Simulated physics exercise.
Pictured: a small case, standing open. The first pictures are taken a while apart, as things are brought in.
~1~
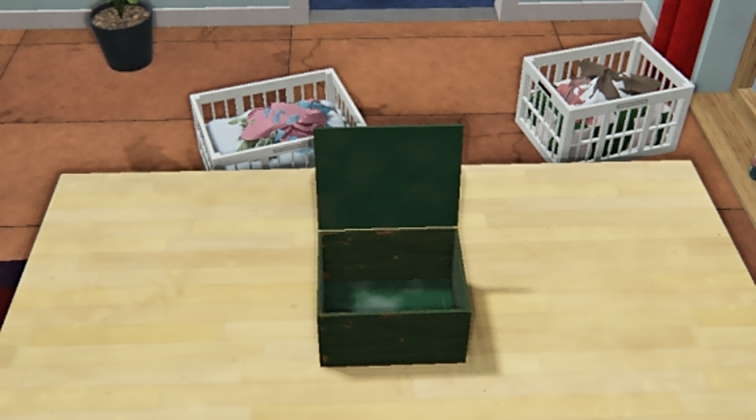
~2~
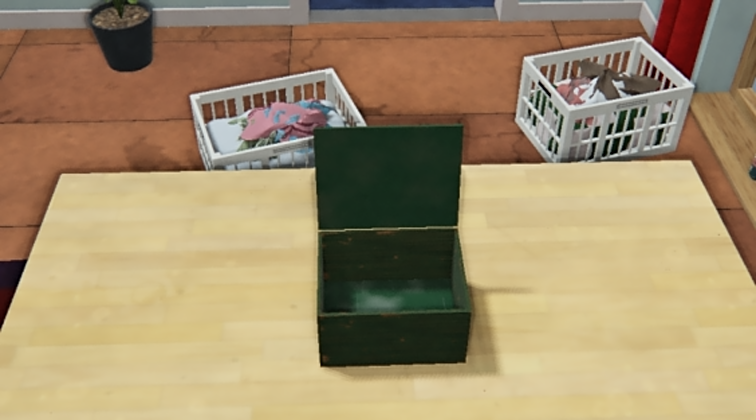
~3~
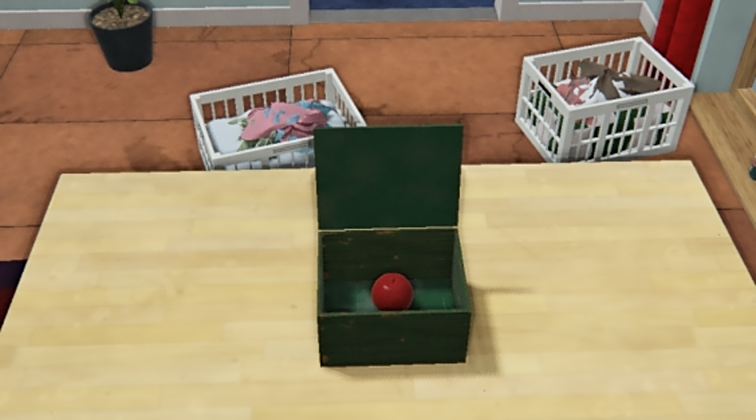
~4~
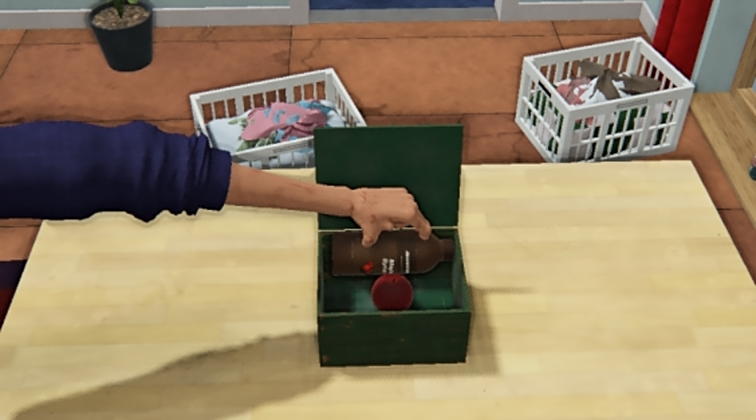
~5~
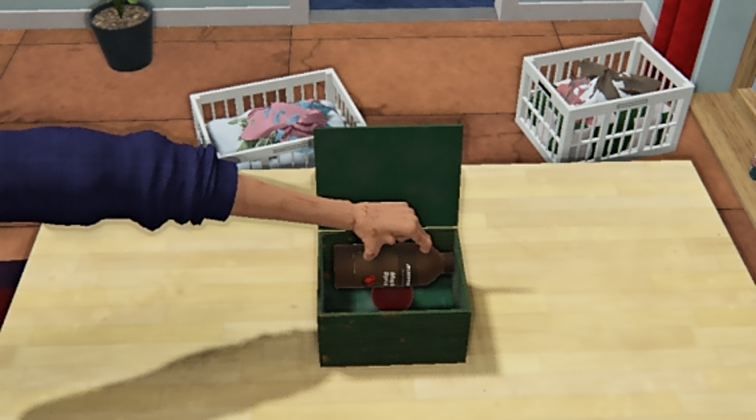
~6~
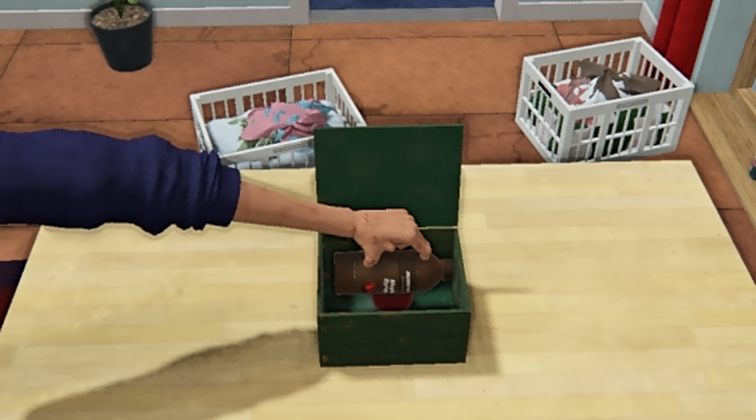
In the video, a green box stands open and empty on a wooden table, then a red apple appears inside it. A hand reaches in from the left holding a brown bottle on its side and lowers it slightly into the box.
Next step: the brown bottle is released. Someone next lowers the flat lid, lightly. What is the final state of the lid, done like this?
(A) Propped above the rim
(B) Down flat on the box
Down flat on the box (B).
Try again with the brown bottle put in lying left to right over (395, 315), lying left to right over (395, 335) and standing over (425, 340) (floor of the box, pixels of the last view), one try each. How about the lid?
First try: It shuts flat; second try: It shuts flat; third try: It will not close.
Then, 0.50 s after the last picture, brown bottle rolled about its own width near (396, 325).
Then, 1.40 s after the last picture, lid 78° above the rim; brown bottle rolled about its own width near (397, 328); red apple rolled a little.
Then, 1.70 s after the last picture, lid 47° above the rim; brown bottle rolled about its own width near (397, 328); red apple rolled a little.
Then, 1.90 s after the last picture, lid 15° above the rim; brown bottle rolled about its own width near (397, 328); red apple rolled a little.
At rest, lid shut; moved from the start, brown bottle; red apple in place. Seen from the same camera at the end, brown bottle near (397, 328).
